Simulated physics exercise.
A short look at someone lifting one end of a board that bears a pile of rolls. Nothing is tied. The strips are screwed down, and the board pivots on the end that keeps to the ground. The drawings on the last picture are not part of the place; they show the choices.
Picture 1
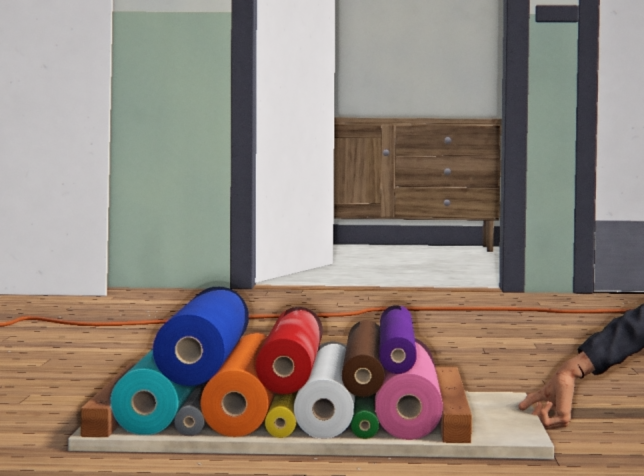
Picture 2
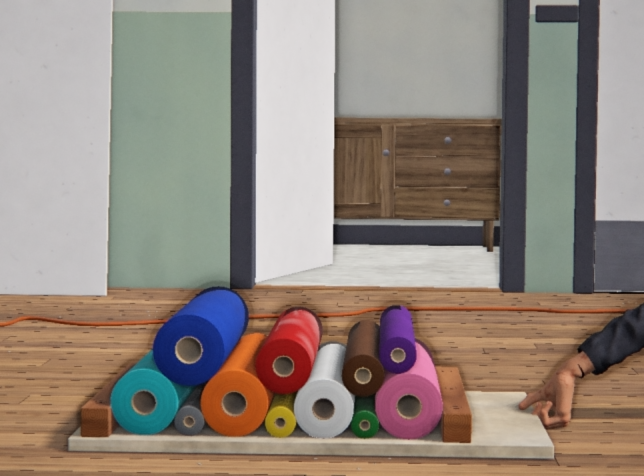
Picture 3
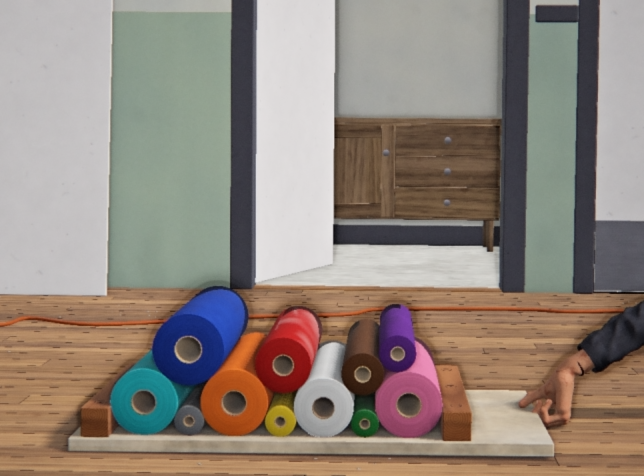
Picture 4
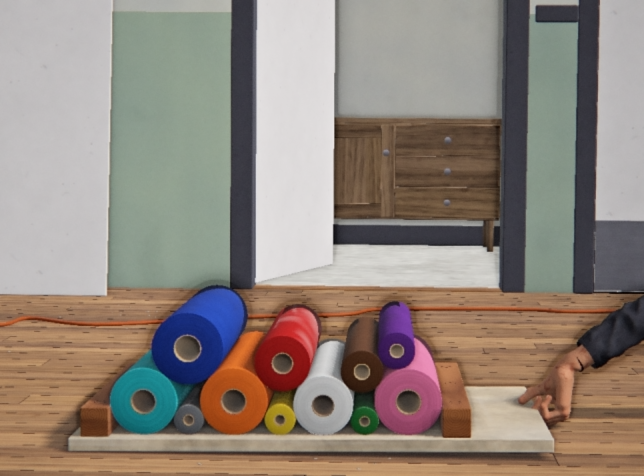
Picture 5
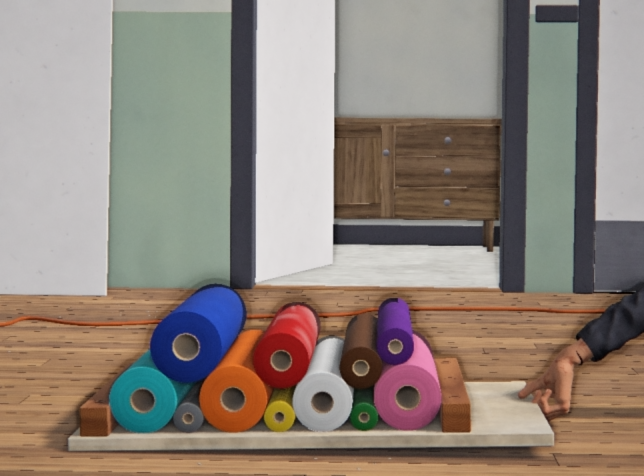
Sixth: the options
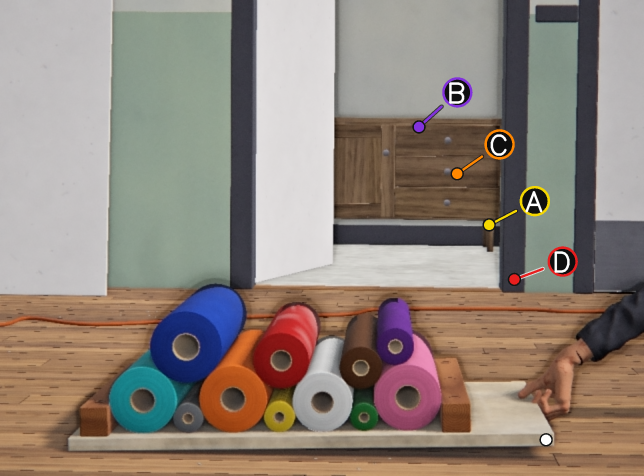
In this clip, a hand at the right raises the right end of a pale board very slightly, while the stack of colourful rolls between two brown strips tilts almost imperceptibly with it, keeping the same arrangement.
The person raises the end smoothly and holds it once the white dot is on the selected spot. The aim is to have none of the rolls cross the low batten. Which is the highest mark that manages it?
Stop at C.
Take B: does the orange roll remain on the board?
Yes.
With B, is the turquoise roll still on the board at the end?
Yes.
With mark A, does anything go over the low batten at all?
At A: No.
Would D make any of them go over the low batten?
No.
On the marked copy, A at (489, 225); B at (419, 127); C at (457, 174); D at (515, 280); the white dot at (546, 440).
Following C. Soon after the start, board at 20°.
Later, board at 35°.
In the end, board at 35°, none over the low batten.
As for the rest, A none over the low batten; B one over the low batten (blue); D none over the low batten.
